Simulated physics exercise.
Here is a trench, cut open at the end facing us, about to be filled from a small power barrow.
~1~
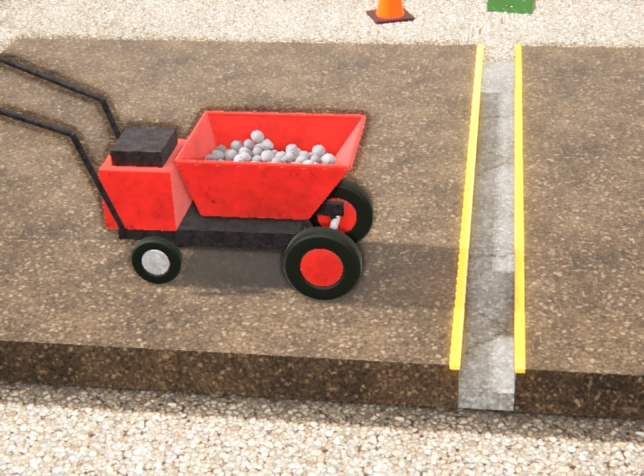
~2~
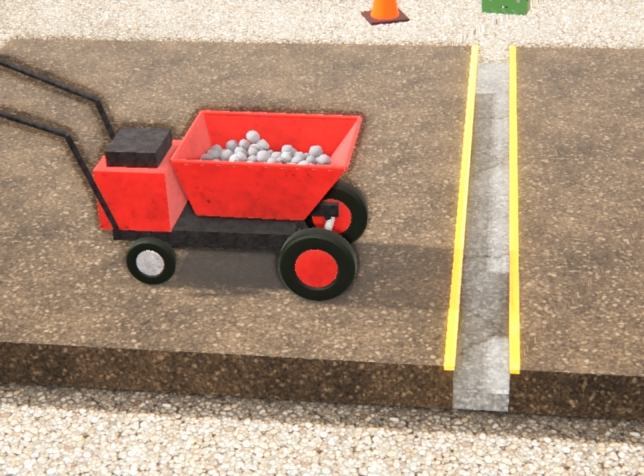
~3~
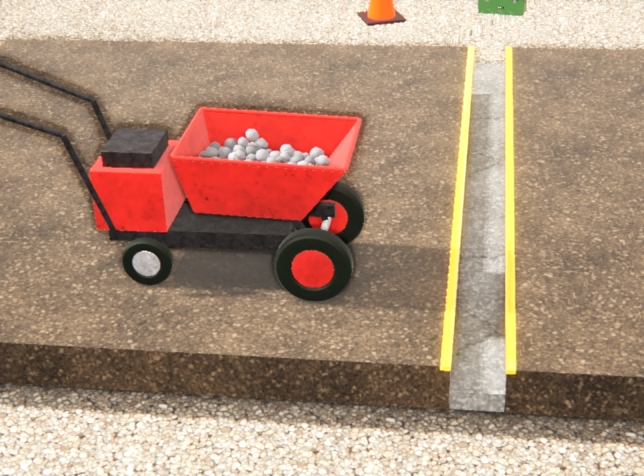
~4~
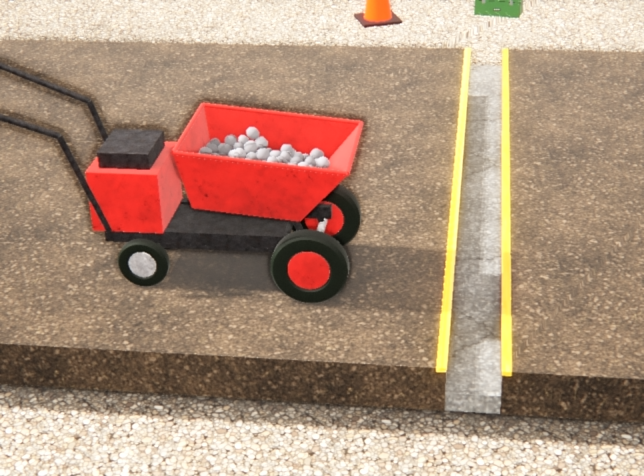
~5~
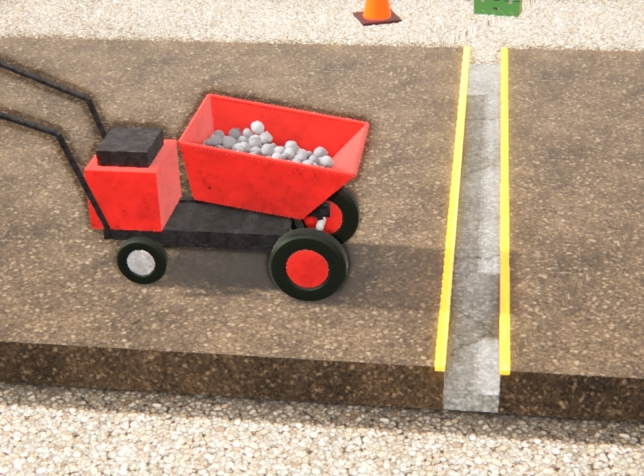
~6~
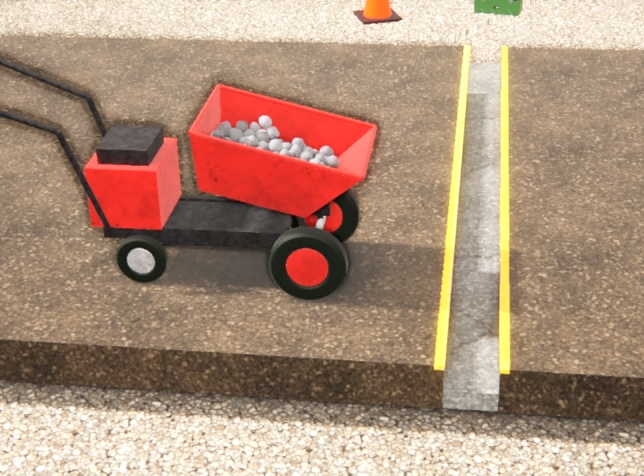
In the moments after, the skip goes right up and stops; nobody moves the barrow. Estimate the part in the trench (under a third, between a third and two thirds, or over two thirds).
Between the edges lies over two thirds of the load.
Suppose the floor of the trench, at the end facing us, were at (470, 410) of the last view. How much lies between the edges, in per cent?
Roughly 100 in a hundred.
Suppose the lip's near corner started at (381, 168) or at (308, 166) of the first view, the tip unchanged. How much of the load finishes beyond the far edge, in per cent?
First some 30, then 0 per cent.
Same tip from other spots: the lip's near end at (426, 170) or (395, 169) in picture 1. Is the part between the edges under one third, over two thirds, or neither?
One: Below one third. Two: The middle third.
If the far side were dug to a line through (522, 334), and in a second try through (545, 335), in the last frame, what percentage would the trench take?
The first gives 90 %, the second 100 %.
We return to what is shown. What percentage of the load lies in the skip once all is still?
About 0 per cent.
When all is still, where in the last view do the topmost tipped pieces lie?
Near (456, 268).
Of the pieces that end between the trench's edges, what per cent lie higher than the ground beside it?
Close to 20 per cent.
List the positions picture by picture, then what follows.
In the first picture, lip of the skip at (349, 167), level; top of the load at (270, 169), round cobbles; first edge of the trench at (458, 329); far edge at (520, 332), the trench under half as wide as the skip, and about half as deep as wide.
In the second picture, lip of the skip at (345, 169), level; top of the load at (265, 170).
In the third picture, lip of the skip at (345, 170), tipped barely; top of the load at (249, 165).
In the fourth picture, lip of the skip at (347, 174), tipped barely; top of the load at (236, 162).
In the fifth picture, lip of the skip at (353, 175), tipped a little; top of the load at (231, 159).
In the sixth picture, lip of the skip at (362, 178), tipped a little; top of the load at (238, 152); first edge of the trench at (443, 329); far edge at (505, 333).
Soon after the last picture, skip tipped steeply; all in the skip.
A little later, skip tipped steeply; most in the skip; a small part short of the trench; a small part in or heaped over the trench; a stray few falling.
Later still, skip tipped right over; a small part in the skip; a small part short of the trench; most in or heaped over the trench; a stray few beyond it.
By the end, skip tipped right over; a small part short of the trench; most in or heaped over the trench; a stray few beyond it.
